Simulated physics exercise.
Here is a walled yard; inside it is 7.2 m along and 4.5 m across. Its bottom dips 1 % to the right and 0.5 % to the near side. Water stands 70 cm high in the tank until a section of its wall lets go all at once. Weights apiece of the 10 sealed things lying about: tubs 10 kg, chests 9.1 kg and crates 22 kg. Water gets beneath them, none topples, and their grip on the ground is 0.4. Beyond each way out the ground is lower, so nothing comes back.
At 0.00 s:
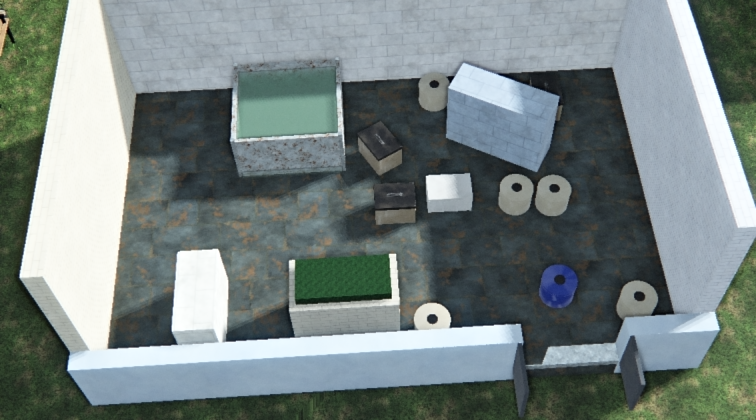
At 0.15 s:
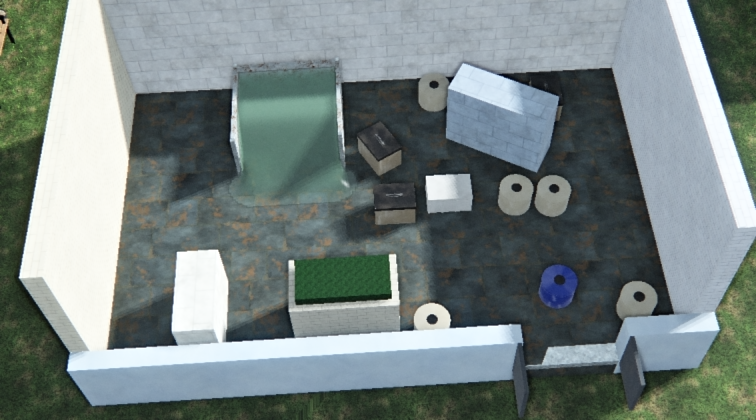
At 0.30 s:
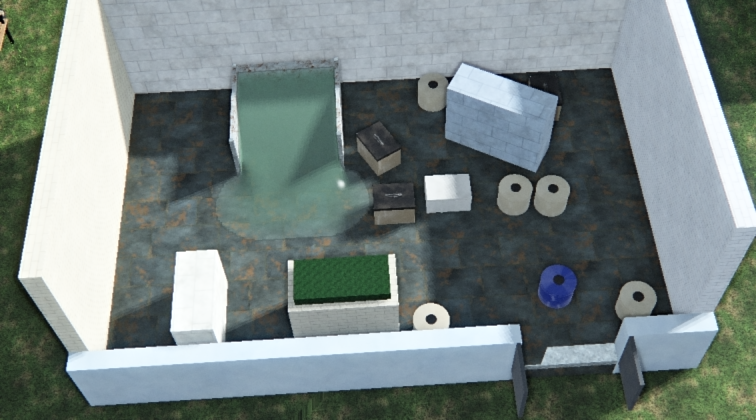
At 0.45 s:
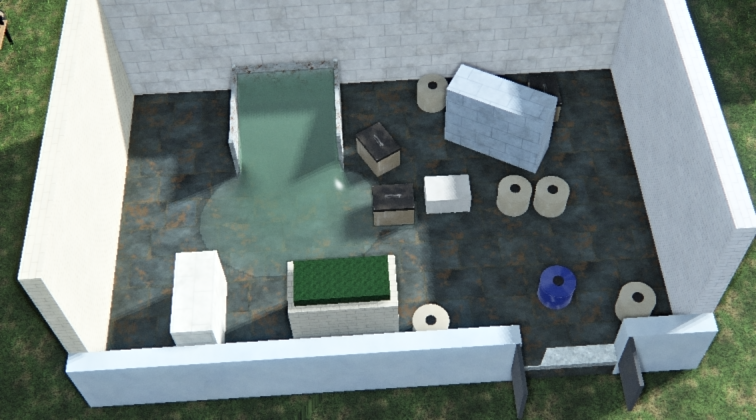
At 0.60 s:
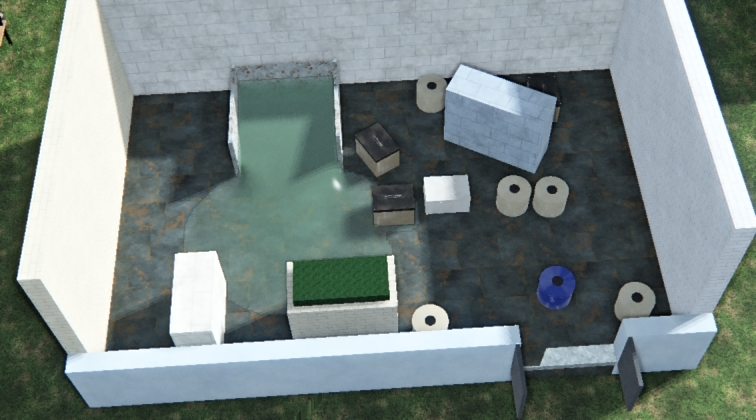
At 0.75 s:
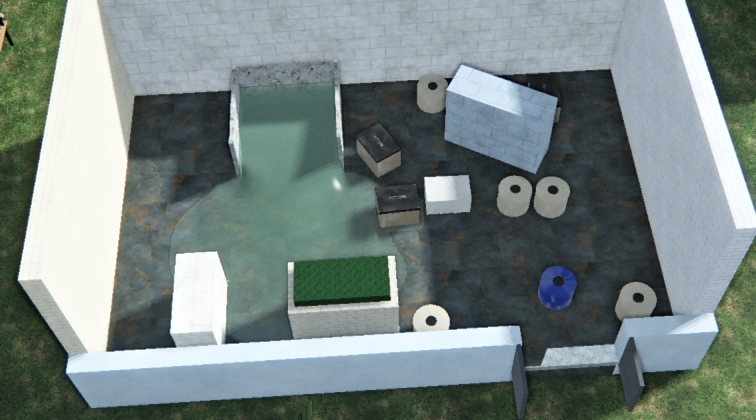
To begin with, green water fills a stone tank at the back of a walled yard scattered with boxes and drums. The tank's near side opens and water pours onto the dark floor, then spreads in a widening sheet around the green-topped planter and white block, while the blue tub stays still.
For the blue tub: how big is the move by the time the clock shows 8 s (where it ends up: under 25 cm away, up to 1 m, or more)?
The blue tub ends far away.
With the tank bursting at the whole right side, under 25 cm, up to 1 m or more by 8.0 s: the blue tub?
Then the blue tub ends far away.
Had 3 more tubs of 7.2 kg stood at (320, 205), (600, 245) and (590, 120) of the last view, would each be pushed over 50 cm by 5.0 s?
In that order: Over, past it, under.
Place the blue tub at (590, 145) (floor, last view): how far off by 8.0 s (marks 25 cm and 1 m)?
It moves a short way.
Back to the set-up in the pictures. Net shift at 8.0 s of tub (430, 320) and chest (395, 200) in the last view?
In turn: 300 cm, 300 cm.
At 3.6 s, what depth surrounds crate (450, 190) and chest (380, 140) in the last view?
Roughly 3 and 0 cm.
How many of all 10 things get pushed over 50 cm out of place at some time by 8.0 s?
4 of them.
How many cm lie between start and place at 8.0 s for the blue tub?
Roughly 350 cm.
After 1.6 s the blue tub is near (558, 281), 0.0 m from its start, aground; 0 of 10 are out; 0 afloat.
After 3.6 s the blue tub is near (640, 261), 1.1 m from its start, afloat; 0 of 10 are out; 2 afloat.
After 5.6 s the blue tub is near (631, 180), 1.9 m from its start, afloat; 0 of 10 are out; 3 afloat.
After 8.0 s the blue tub is near (606, 81), 3.5 m from its start, afloat; 0 of 10 are out; 4 afloat.
